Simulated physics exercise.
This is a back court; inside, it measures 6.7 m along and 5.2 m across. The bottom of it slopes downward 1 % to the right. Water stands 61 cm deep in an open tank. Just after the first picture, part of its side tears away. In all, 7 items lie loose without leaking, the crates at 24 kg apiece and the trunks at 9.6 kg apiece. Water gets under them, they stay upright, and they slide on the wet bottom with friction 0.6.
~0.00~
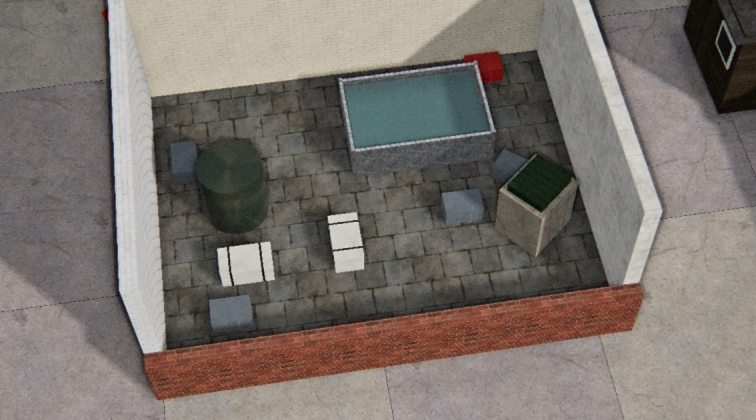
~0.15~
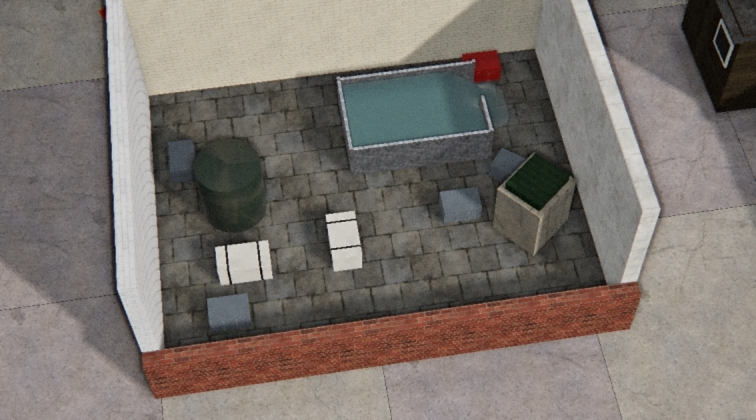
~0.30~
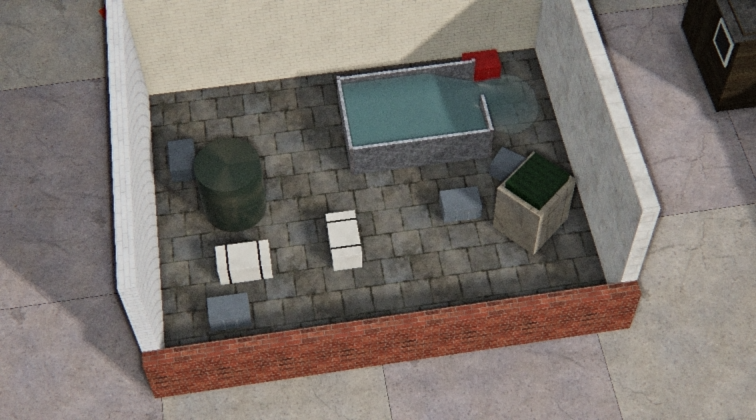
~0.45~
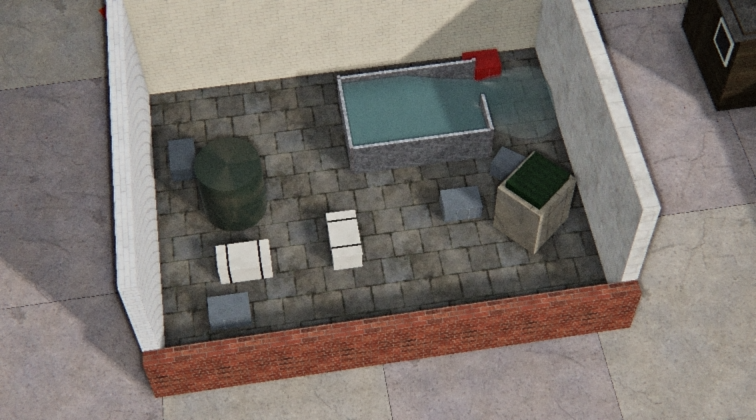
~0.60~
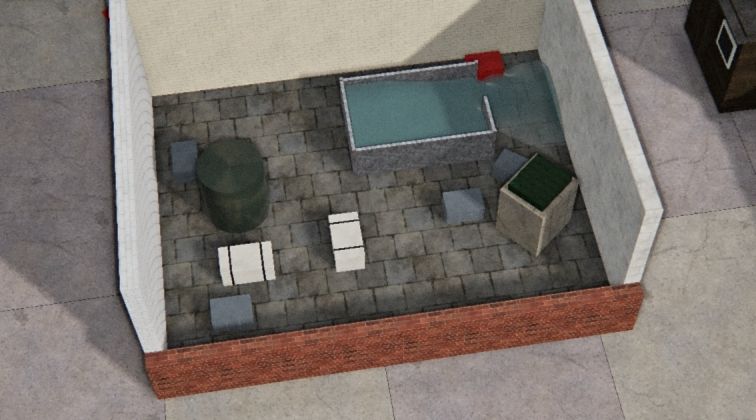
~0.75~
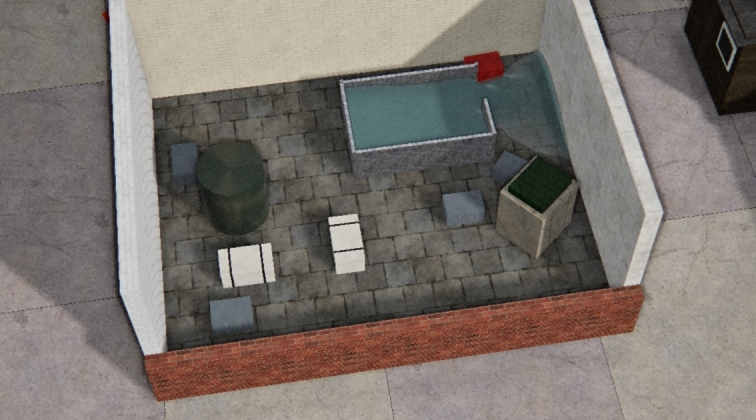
In a walled back court, water pours from a tank's torn side and spreads right.
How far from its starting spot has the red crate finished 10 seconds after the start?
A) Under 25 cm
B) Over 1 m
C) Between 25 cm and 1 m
B, over 1 m.
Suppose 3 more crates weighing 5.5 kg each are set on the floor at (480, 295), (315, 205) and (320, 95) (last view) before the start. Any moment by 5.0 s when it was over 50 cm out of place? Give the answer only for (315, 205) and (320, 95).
Respectively: Inside the limit and outside the limit.
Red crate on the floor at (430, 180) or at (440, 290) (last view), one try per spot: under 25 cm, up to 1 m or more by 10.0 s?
Well, the first time it keeps still, and the second time it keeps still.
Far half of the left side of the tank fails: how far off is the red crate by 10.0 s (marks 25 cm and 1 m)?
The red crate remains in place.
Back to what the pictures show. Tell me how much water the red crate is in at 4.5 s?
Depth approx. 6 cm.
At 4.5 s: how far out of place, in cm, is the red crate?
Shift by then: About 400 cm.
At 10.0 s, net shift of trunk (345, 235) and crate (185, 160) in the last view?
Respectively: 20 cm / 0 cm.
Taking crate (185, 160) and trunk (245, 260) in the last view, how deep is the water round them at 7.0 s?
First roughly 5 cm, second roughly 2 cm.
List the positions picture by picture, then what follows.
The red crate at (483, 62), on the bottom; water covers 3.0 m2; 0 of 7 have shifted, in the first frame.
The red crate at (481, 61), on the bottom; water covers 3.5 m2; 0 of 7 have shifted, in the second frame.
The red crate at (481, 60), on the bottom; water covers 4.0 m2; 0 of 7 have shifted, in the third frame.
The red crate at (482, 59) rests on the ground; water covers 4.6 m2; 0 of 7 have shifted, in the fourth frame.
The red crate at (484, 61) rests on the ground; water covers 4.8 m2; 0 of 7 have shifted, in the fifth frame.
The red crate at (484, 63) rests on the ground; water covers 5.0 m2; 0 of 7 have shifted, in the sixth frame.
After 2.0 s the red crate is near (441, 67), 0.7 m from its start, aground; 0 afloat.
After 4.5 s the red crate is near (236, 92), 4.2 m from its start, aground; 0 afloat.
After 7.0 s the red crate is near (228, 96), 4.4 m from its start, aground; 0 afloat.
After 10.0 s the red crate is near (223, 98), 4.4 m from its start, aground; 2 afloat.
